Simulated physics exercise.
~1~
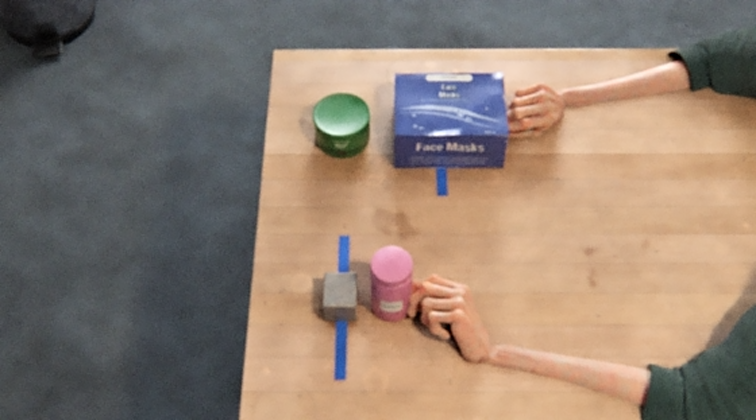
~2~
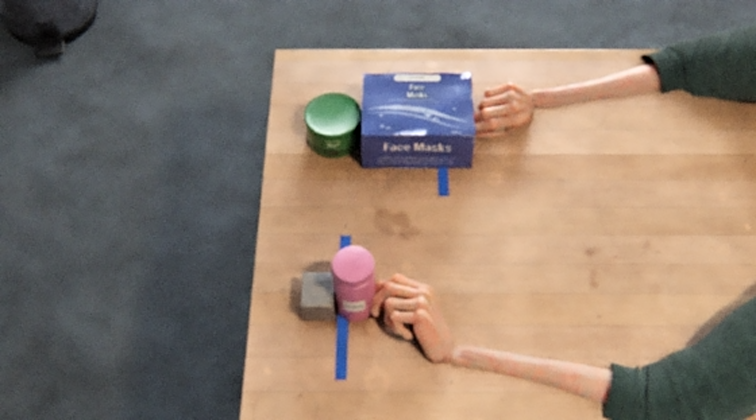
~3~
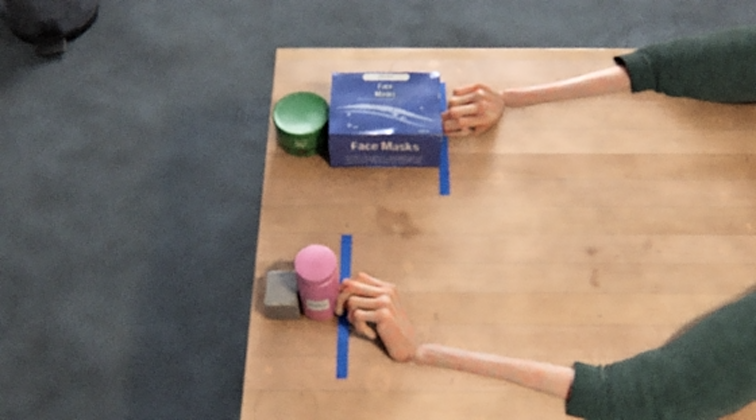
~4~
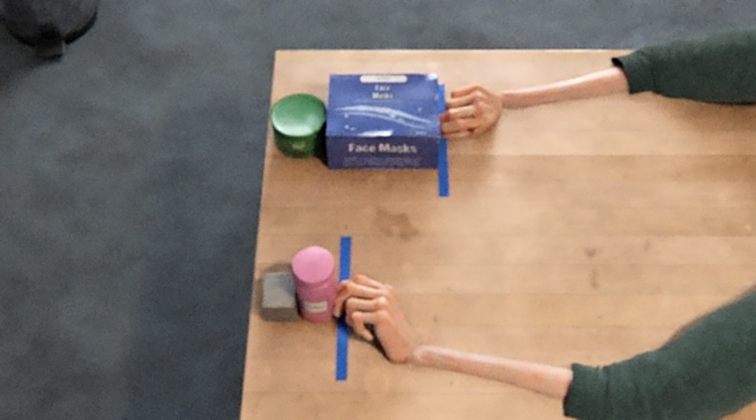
Two hands slide a pink jar and a blue box of face masks slowly to the left across a wooden table, near its end. The upright pink jar pushes a small grey block ahead of it, while the box, starting a little apart from a green tub, closes in on it. The box then drives the tub left as the block keeps moving over and past the near strip of blue tape. Both hands come to a stop close to the table's left edge. The grey block and the green tub rest there, still on the table.
